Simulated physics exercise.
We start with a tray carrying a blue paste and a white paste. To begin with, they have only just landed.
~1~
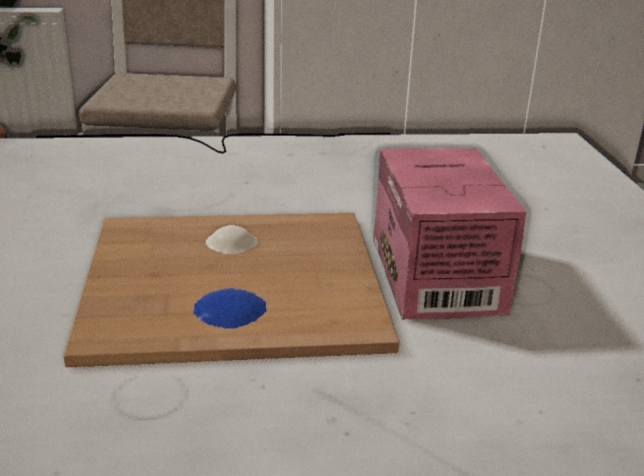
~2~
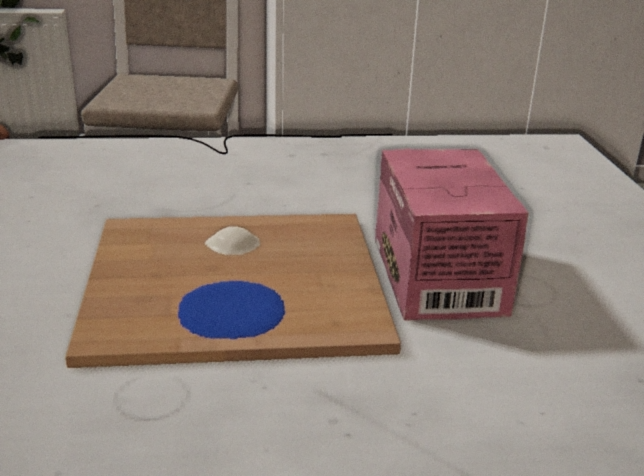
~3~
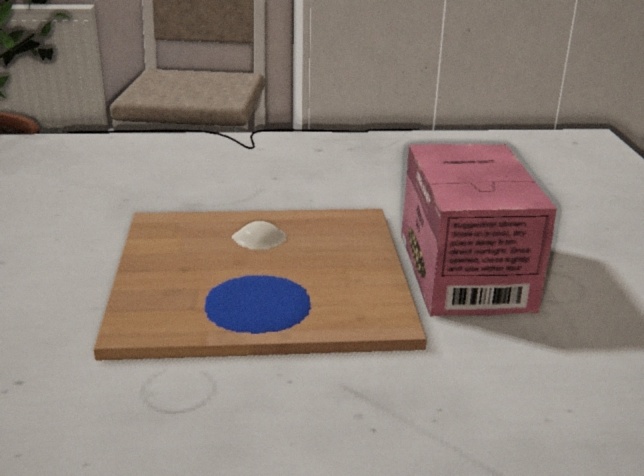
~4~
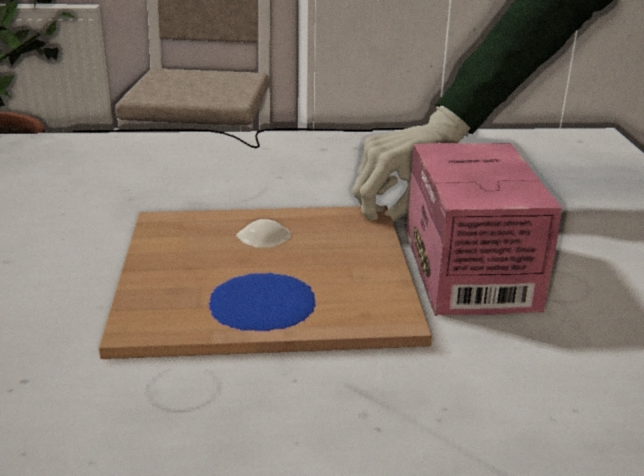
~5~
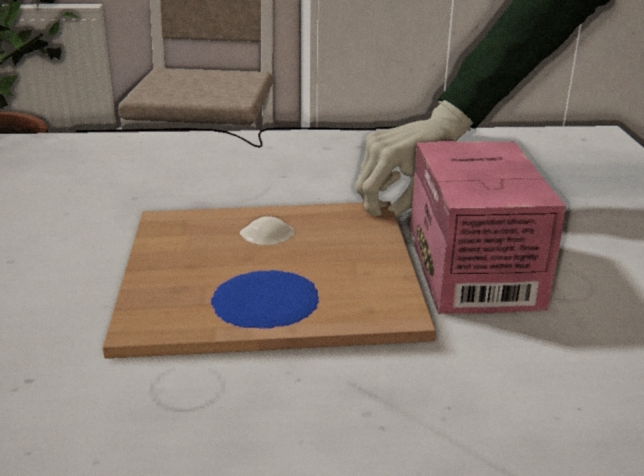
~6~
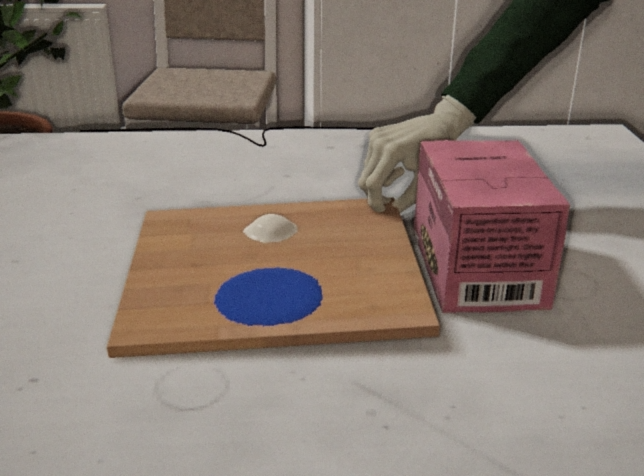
Gloved hand gripping the far right corner of a wooden board holding blue and white pastes, raising it slightly beside a pink box.
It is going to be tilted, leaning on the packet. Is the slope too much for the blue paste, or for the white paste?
Recorded: Blue paste leaves the surface; white paste does not leave.
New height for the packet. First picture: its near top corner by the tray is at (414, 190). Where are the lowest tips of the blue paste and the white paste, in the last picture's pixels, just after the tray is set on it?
(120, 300); (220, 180).
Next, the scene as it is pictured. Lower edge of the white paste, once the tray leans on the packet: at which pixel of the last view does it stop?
Front position, last frame: Approx. (231, 191).
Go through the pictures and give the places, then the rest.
In the first picture, the tray lies flat; blue paste (230, 305) spread thin; white paste (231, 235) a mound; packet (464, 268).
The second picture shows they settle; blue paste (232, 308) spread thin; white paste (233, 236) a mound.
The third picture shows at rest; blue paste (258, 302) spread thin; white paste (260, 230) a mound.
The fourth picture shows a hand takes the end; blue paste (262, 300) spread thin; white paste (264, 228) a mound.
In the fifth picture, the end is rising; blue paste (266, 297) spread thin; white paste (268, 226) a mound.
The sixth picture shows the tray slopes by about 2°; blue paste (270, 295) spread thin; white paste (271, 223) a mound; packet (505, 261).
Next, slope about 26°; the blue paste has crept down a long way; the white paste has not moved.
After that, the blue paste is dripping off the low end; the white paste has not moved.
Finally, slope about 26°; the blue paste is dripping off the low end; the white paste has not moved.
